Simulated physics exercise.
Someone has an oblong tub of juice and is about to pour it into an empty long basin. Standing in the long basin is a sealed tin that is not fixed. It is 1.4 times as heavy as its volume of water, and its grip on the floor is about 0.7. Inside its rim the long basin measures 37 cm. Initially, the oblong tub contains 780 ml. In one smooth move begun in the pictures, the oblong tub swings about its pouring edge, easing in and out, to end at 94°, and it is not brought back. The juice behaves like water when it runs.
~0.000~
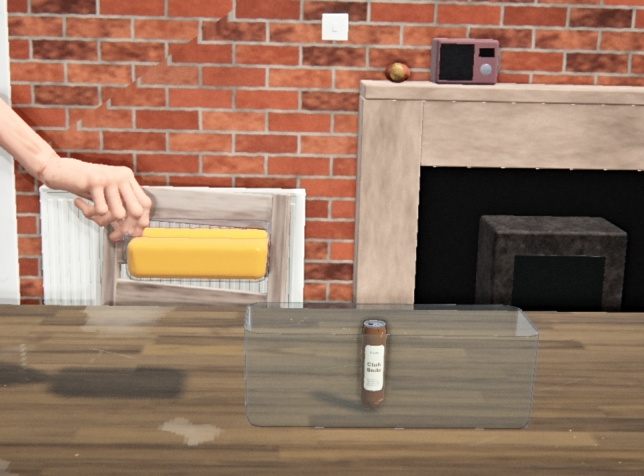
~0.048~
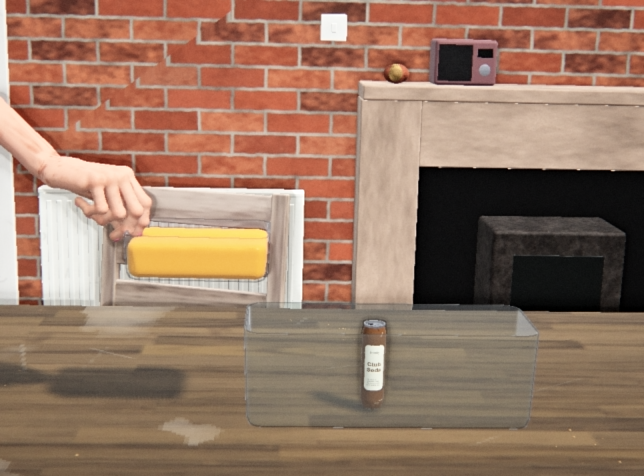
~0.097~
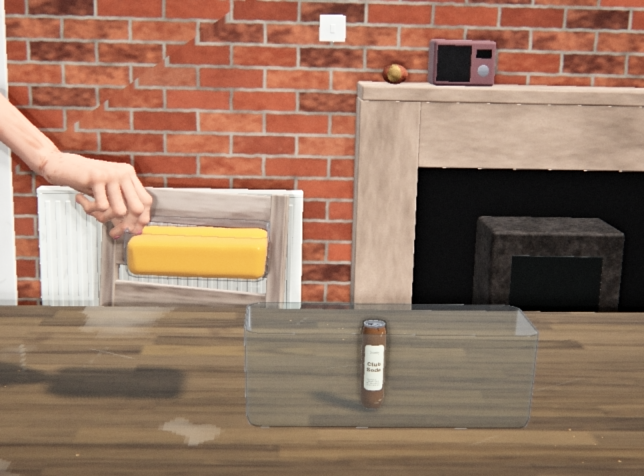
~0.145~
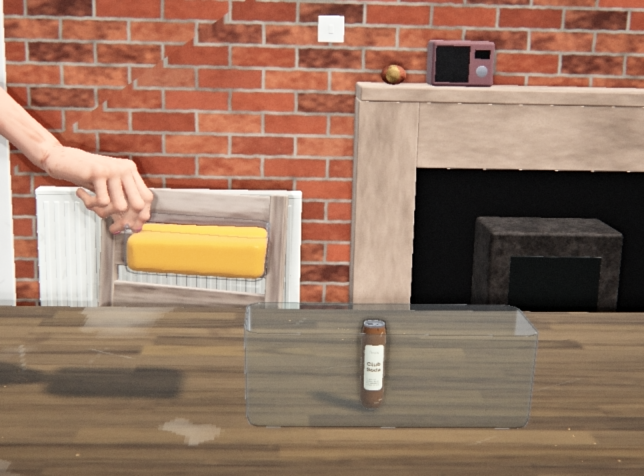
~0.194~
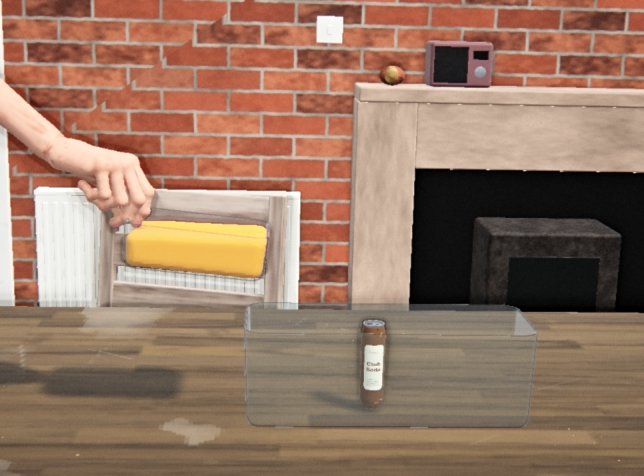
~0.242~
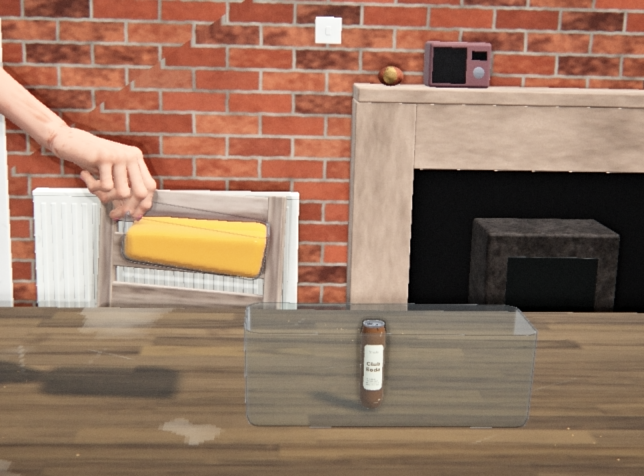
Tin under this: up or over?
Most likely it will not capsize.
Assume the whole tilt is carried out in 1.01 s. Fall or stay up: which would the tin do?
In that case the tin stays vertical.
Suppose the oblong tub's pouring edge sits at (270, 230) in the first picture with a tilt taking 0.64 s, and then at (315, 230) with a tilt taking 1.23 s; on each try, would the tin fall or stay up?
Try 1: Tipped over; try 2: Still standing.
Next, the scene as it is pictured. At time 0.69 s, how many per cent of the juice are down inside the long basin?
Close to 12 in a hundred.
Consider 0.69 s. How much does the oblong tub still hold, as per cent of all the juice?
Fraction remaining: Approx. 42 per cent.
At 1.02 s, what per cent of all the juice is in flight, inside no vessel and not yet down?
Near 7 percent.
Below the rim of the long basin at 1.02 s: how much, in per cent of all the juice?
I'd put it at roughly 70 per cent.
After 0.69 s the tilt is 56° and 42 per cent is still to pour; the tin stands where it began.
After 1.02 s the tilt is 87° and 9 per cent is still to pour; the tin stands where it began.
After 1.36 s the tilt is 94° and 2 per cent is still to pour; the tin stands where it began.
After 1.73 s the tilt is 94° and 0 per cent is still to pour; the tin stands where it began.
In the end the tin stands where it began.
